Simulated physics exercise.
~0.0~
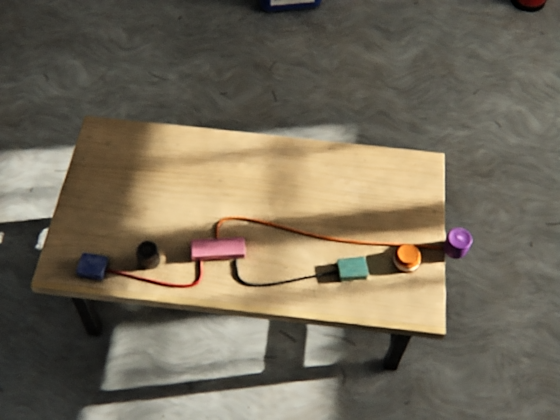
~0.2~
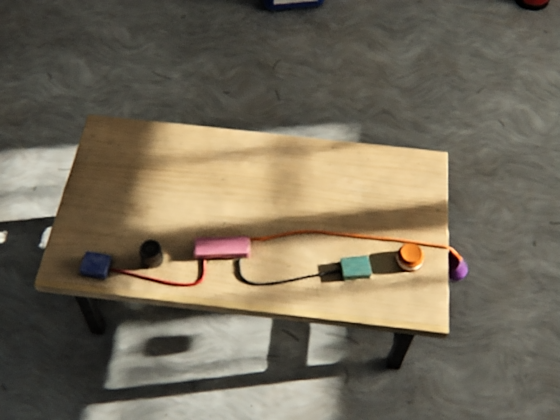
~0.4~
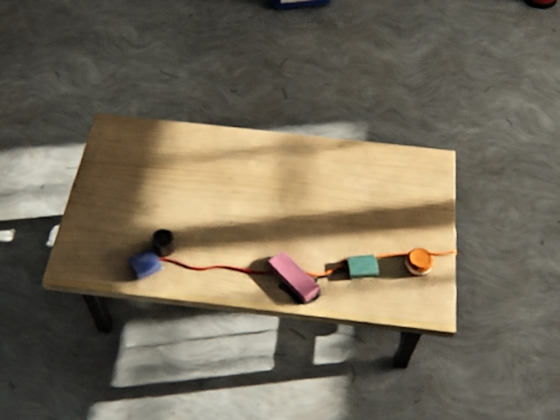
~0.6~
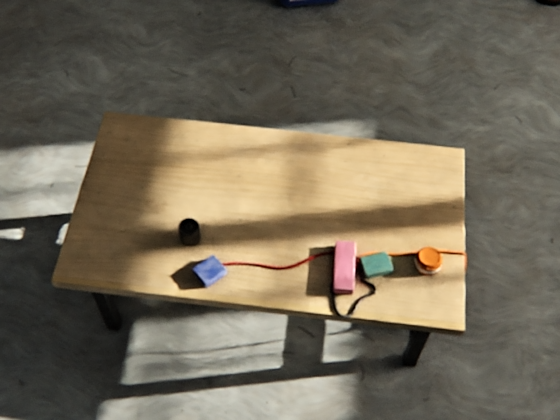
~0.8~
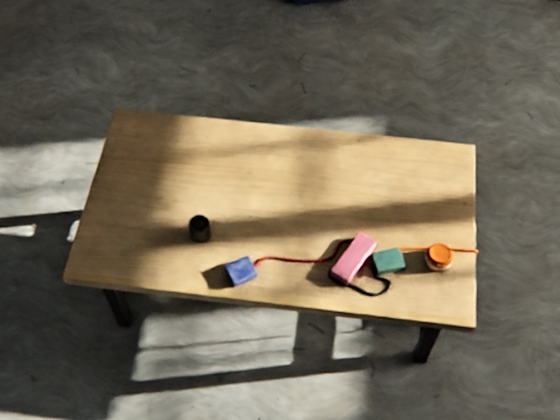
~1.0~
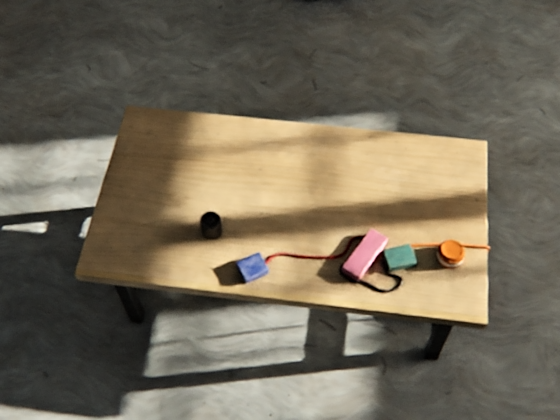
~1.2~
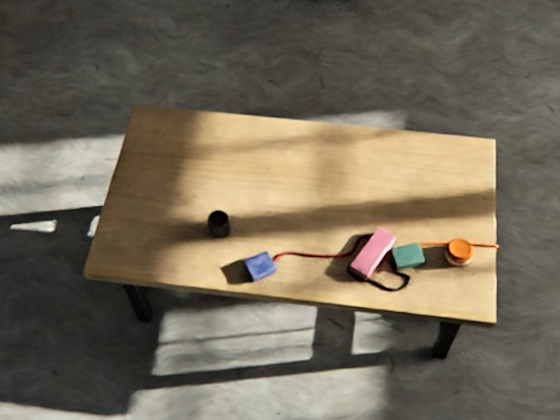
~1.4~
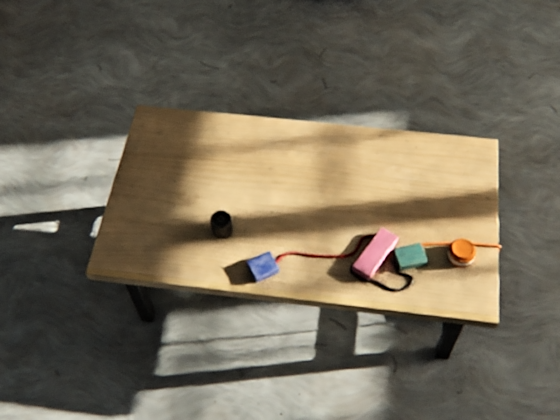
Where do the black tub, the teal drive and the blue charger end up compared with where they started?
The black tub and the blue charger both end up clearly to the right of where they started, while the teal drive stays in its place near the orange jar.
